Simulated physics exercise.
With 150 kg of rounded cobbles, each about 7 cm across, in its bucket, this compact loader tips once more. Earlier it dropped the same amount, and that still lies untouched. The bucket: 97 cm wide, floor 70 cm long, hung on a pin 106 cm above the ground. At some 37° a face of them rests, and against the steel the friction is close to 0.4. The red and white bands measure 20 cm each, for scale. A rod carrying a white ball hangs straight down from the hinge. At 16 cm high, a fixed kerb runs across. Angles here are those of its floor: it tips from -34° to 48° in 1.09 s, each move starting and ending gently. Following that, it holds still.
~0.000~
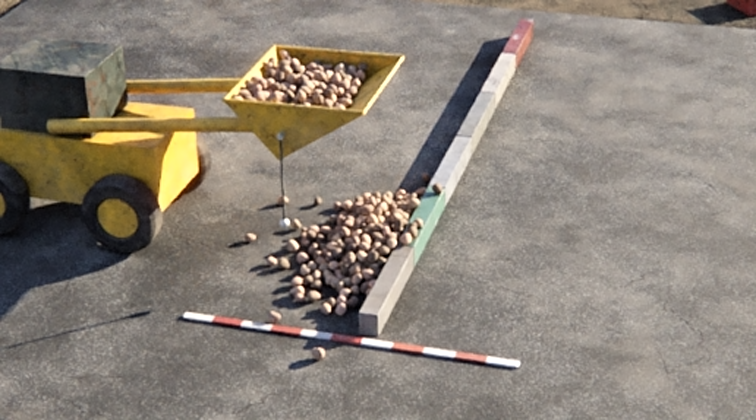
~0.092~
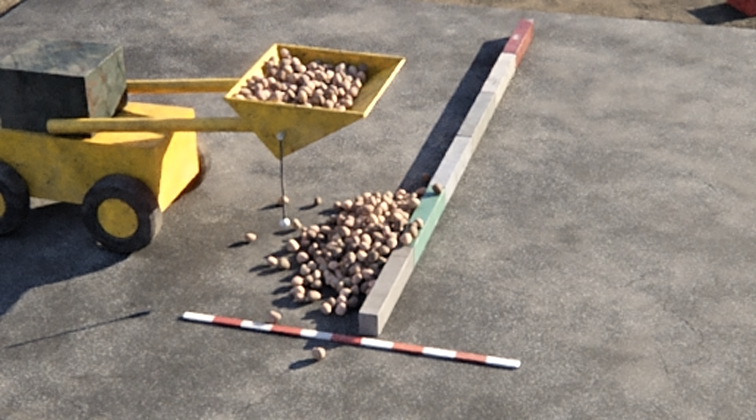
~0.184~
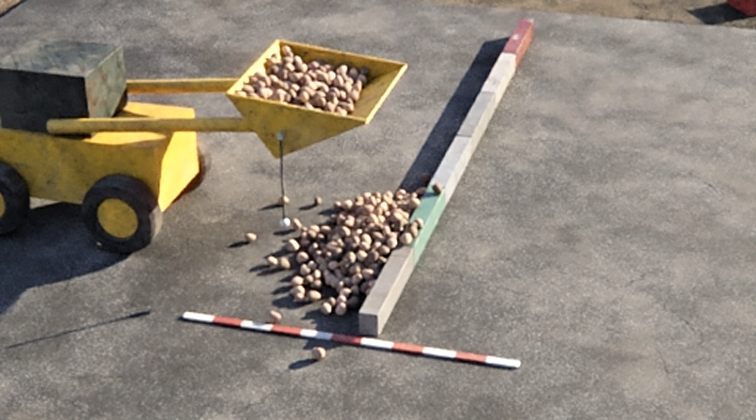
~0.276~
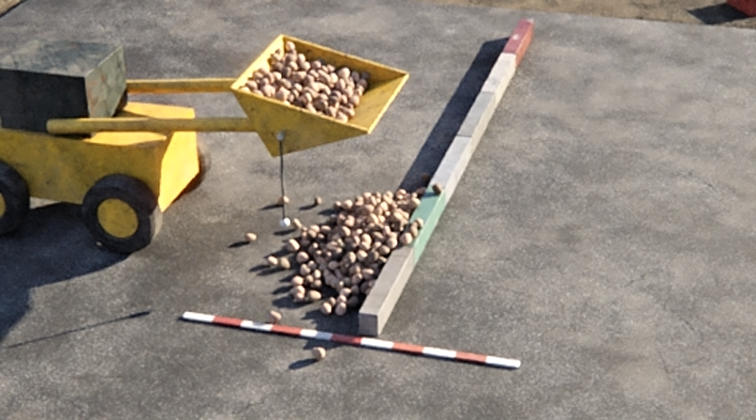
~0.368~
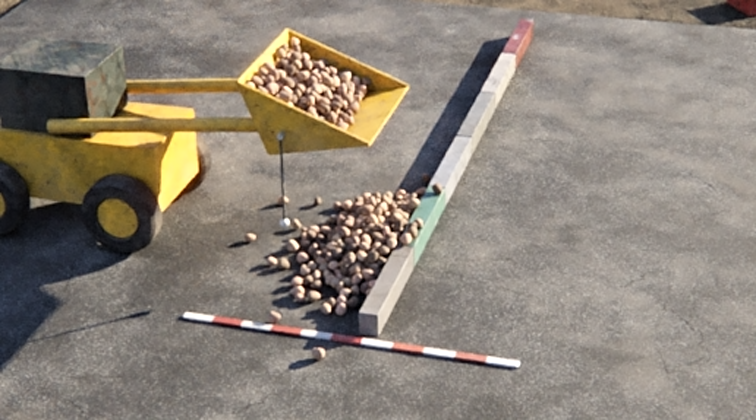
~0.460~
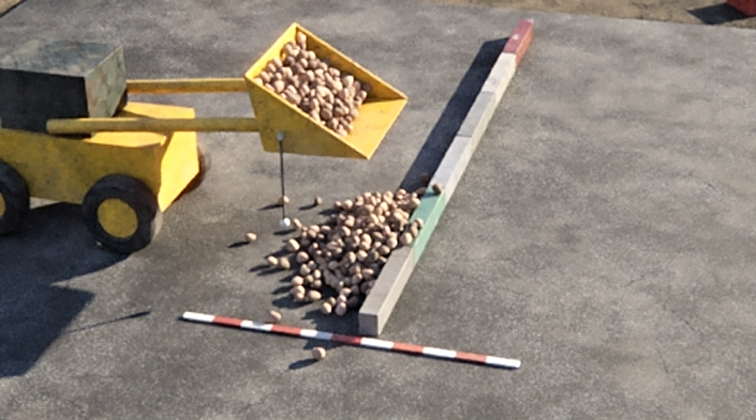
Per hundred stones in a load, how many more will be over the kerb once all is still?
27.
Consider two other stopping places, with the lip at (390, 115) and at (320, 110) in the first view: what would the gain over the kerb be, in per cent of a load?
First place: Roughly 60 %; second place: Roughly 0 %.
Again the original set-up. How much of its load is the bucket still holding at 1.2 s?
Estimate: 30 % remaining inside, roughly.
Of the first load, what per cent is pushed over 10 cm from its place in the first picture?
Close to 5 per cent.
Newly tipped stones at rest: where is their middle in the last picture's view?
I'd put their centre close to (388, 238).
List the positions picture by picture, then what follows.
Lip at (364, 113), floor tilted -34°, highest stones at (283, 69). The earlier load is highest near (406, 222), 20 cm above ground level, 100 % on this side of the kerb, in the first picture.
Lip at (365, 116), floor tilted -32°, highest stones at (283, 68); the stones move at 0.1 m/s on average, in the second picture.
The bucket is at -28°, its lip at (367, 122); the top of the load is at (285, 63); the stones move at 0.2 m/s on average, in the third picture.
The bucket is at -21°, its lip at (369, 132); the top of the load is at (288, 60); the stones move at 0.2 m/s on average, in the fourth picture.
The bucket is at -12°, its lip at (370, 145); the top of the load is at (287, 56); the stones move at 0.3 m/s on average, in the fifth picture.
Lip at (368, 158), floor tilted -2°, highest stones at (293, 52); the stones move at 0.3 m/s on average, in the sixth picture.
After 0.8 s the floor is at 35°; in per cent of one load, 100 in the bucket, 100 on this side of the kerb; the foremost stones are at (409, 229).
After 1.2 s the floor is at 48°; in per cent of one load, 31 in the bucket, 168 on this side of the kerb; the foremost stones are at (417, 220).
After 1.5 s the floor is at 48°; in per cent of one load, 0 in the bucket, 180 on this side of the kerb, 20 over the kerb; the foremost stones are at (494, 262).
After 3.9 s the floor is at 48°; in per cent of one load, 0 in the bucket, 173 on this side of the kerb, 27 over the kerb; the foremost stones are at (574, 280). Net gain over the kerb, 27.
